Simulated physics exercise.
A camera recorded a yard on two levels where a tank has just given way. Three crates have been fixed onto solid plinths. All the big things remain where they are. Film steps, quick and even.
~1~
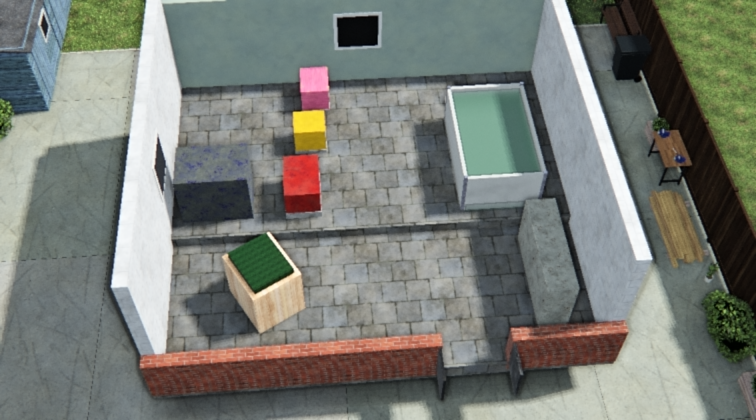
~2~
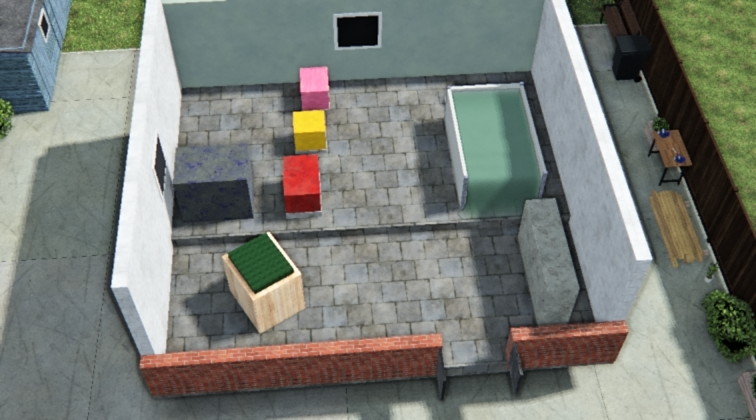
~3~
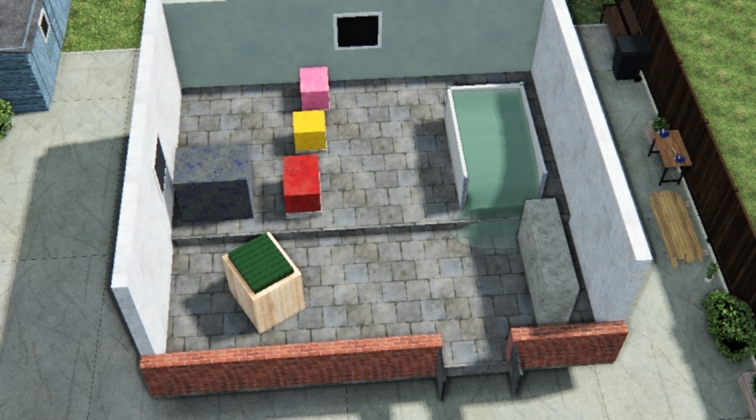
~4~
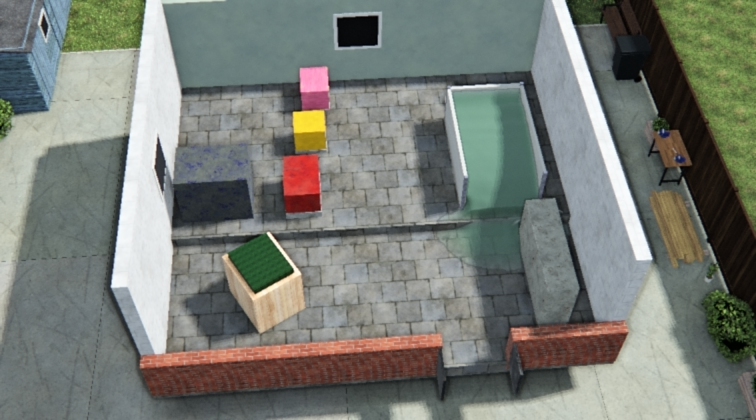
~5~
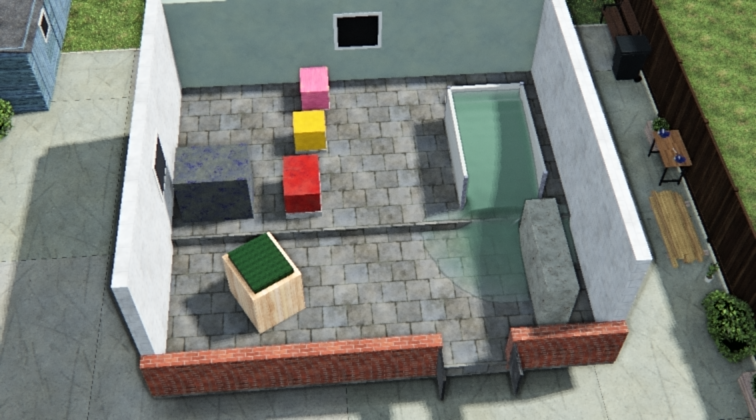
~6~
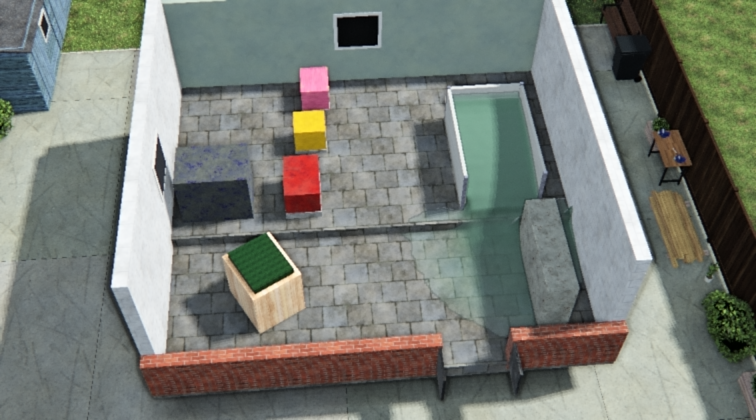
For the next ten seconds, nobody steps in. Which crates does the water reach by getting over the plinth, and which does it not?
In order: The yellow crate is not flooded, the pink crate is not flooded, the red crate is not flooded.
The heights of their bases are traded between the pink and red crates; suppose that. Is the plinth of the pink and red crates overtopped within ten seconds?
Then: The pink crate keeps dry, the red crate escapes it.
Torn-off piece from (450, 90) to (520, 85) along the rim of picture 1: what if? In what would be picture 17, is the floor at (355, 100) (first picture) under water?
Result for the point: Drenched.
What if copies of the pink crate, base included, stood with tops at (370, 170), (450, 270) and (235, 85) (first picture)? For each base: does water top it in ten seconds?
Respectively: Comes through fine, is reached and comes through fine.
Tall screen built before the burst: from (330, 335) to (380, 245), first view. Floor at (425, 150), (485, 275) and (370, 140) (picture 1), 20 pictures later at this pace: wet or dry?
First unwetted, then inundated, then unwetted.
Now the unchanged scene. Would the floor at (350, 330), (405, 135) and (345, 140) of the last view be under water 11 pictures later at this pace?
First spot swamped, second spot clear, third spot clear.
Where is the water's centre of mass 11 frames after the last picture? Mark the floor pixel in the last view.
My guess is about (491, 242).
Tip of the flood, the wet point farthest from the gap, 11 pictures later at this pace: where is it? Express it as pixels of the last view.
About (279, 366).
A moment on, water covers 20 % of the floor; the yellow crate not reached, the pink crate not reached, the red crate not reached.
Next, water covers 30 % of the floor; the yellow crate not reached, the pink crate not reached, the red crate not reached.
Then, water covers 35 % of the floor; the yellow crate not reached, the pink crate not reached, the red crate not reached.
Later, water covers 50 % of the floor; the yellow crate not reached, the pink crate not reached, the red crate not reached.
In the end, water covers 50 % of the floor; the yellow crate stayed above the water, the pink crate stayed above the water, the red crate stayed above the water.
